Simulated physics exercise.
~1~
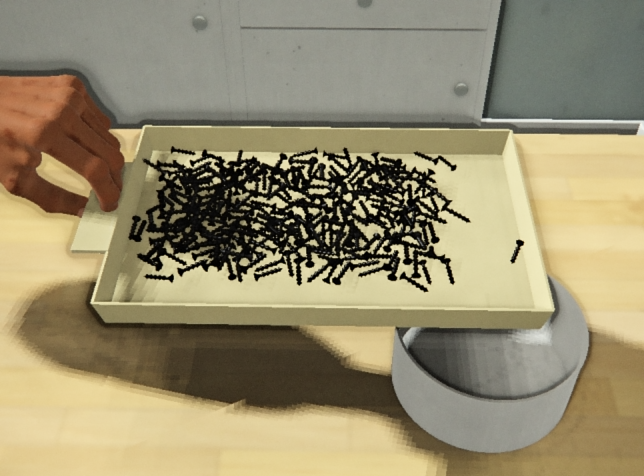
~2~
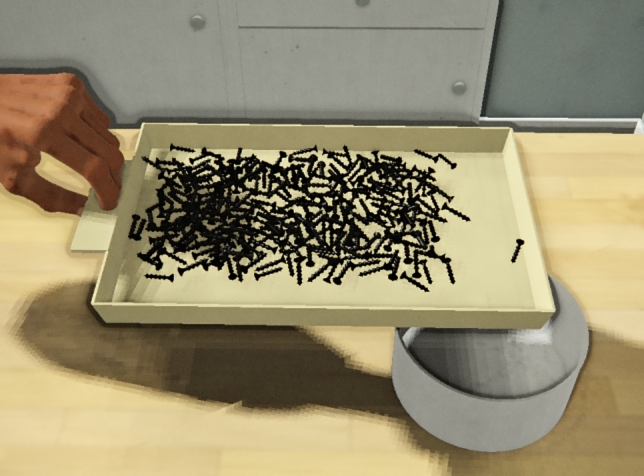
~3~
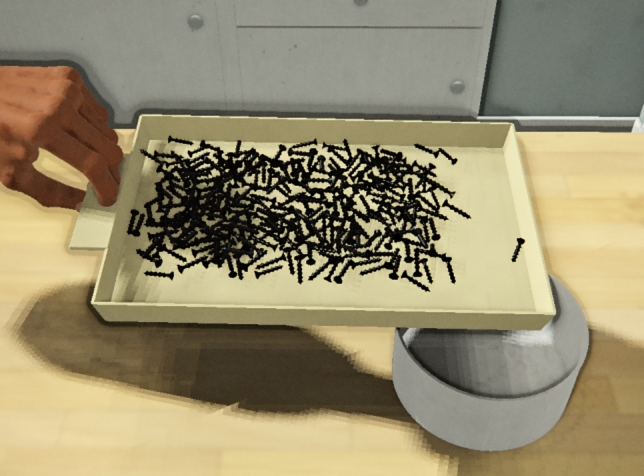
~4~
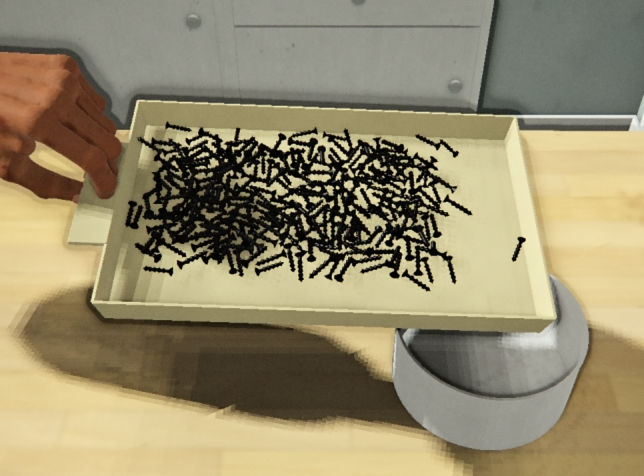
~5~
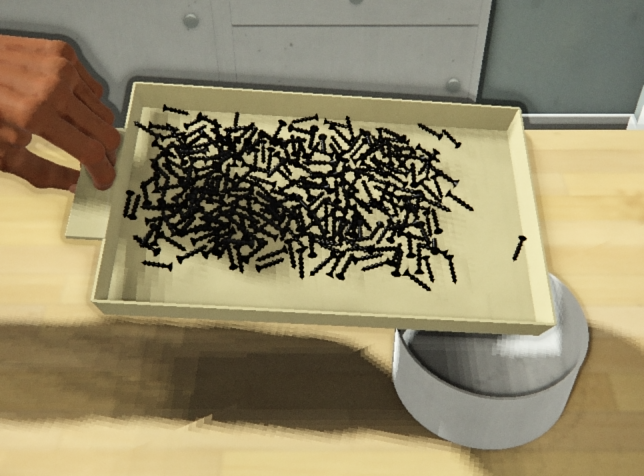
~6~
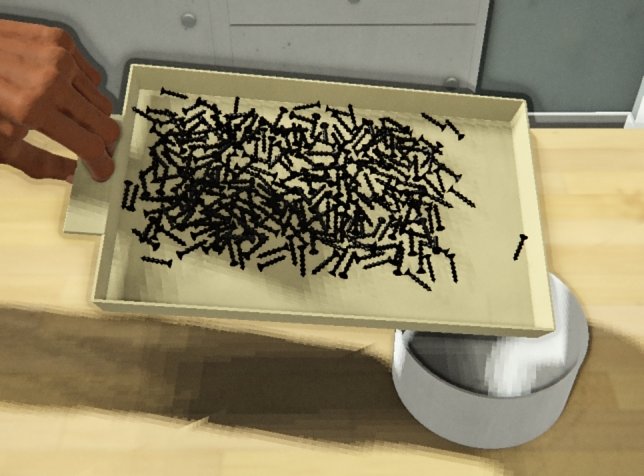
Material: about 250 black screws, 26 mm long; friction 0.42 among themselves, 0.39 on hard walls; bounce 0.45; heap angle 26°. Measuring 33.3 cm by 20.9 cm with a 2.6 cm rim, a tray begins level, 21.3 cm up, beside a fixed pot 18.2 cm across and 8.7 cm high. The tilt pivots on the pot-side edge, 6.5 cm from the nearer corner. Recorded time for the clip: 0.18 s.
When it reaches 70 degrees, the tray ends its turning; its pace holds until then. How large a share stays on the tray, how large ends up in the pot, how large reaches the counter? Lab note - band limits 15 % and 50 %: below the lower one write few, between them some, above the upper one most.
Tray = some; pot = few; counter = most.
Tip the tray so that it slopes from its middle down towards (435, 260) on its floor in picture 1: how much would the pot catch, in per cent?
That comes to around 5 per cent.
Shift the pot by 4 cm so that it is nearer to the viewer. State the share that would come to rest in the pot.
In that setup it would come to near 10 per cent.
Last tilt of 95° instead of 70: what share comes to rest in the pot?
I'd expect some 5 per cent in the pot.
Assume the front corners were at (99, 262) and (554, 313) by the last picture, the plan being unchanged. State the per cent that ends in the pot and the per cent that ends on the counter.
Split: Pot = 5, counter = 75.
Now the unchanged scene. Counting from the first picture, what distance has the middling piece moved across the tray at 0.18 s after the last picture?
Roughly 2 cm.
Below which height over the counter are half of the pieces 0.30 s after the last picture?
I'd say near 26 cm.
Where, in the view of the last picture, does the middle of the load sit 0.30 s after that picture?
By then the middle of the load sits around (359, 271).
Then, 0.18 s after the last picture, tilt 45 degrees; the tray holds 100 %, the pot 0 %.
Then, 0.30 s after the last picture, tilt 63 degrees; the tray holds 100 %, the pot 0 %.
Then, 0.55 s after the last picture, tilt 70 degrees; the tray holds 40 %, the pot 0 %.
In the end, tray 25 %, pot 0 %, counter 75 %.
